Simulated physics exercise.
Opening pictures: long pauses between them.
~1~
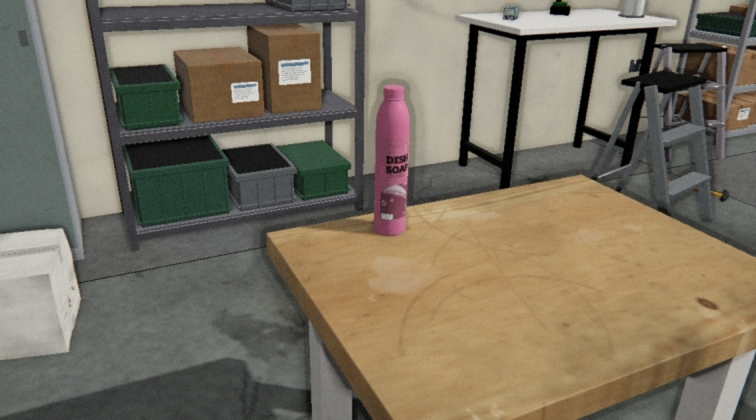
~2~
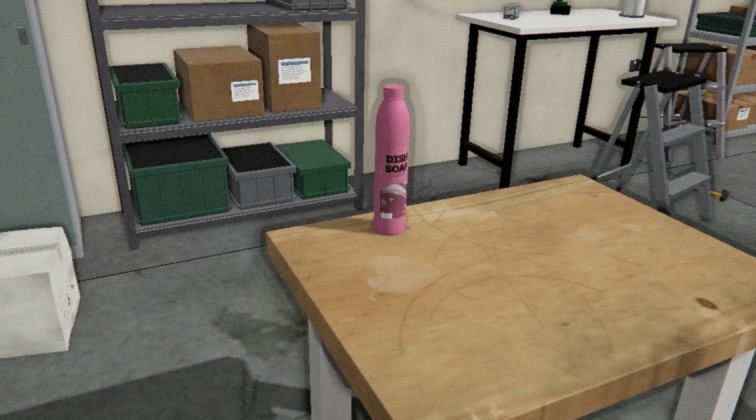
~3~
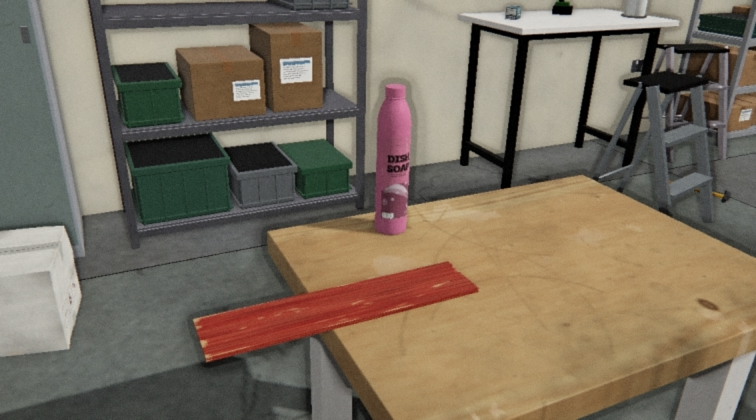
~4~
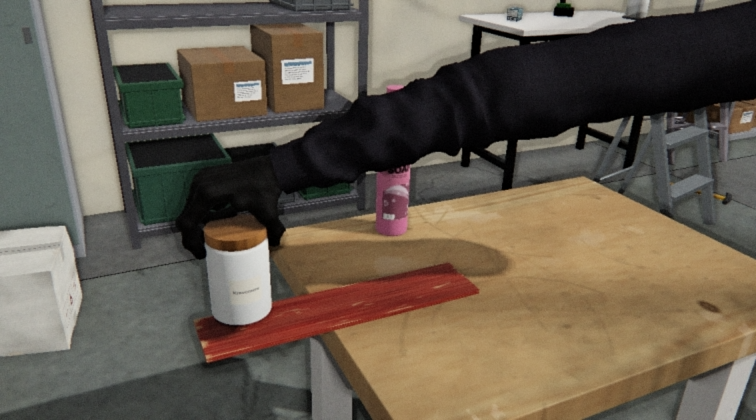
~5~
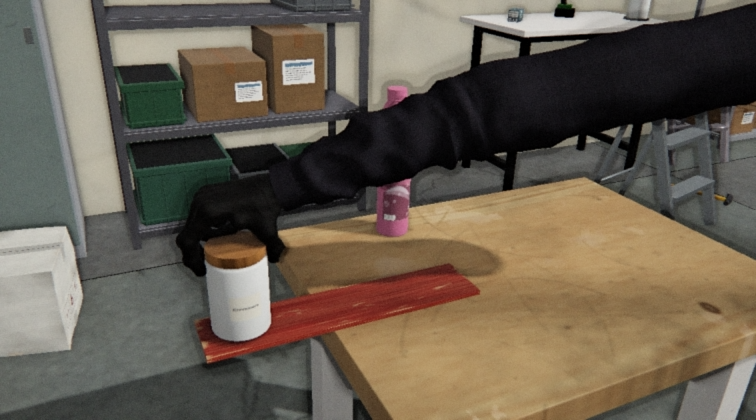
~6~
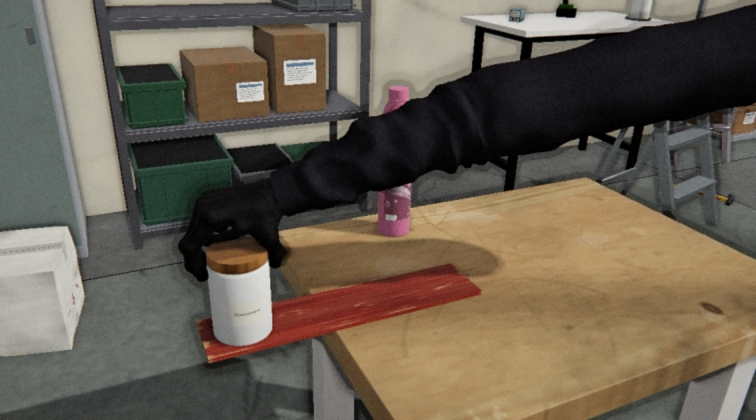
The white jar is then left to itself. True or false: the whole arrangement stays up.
False, it comes down.
Then, 0.30 s after the last picture, white jar now down on the floor or falling; red plank tipped 55° from how it was.
Then, 0.50 s after the last picture, red plank now down on the floor or falling.
Then, 0.60 s after the last picture, things are still on the move.
Then, 0.90 s after the last picture, as before.
By the end, down on the floor or falling, red plank and white jar; pink bottle in place. The plank tips off the edge.
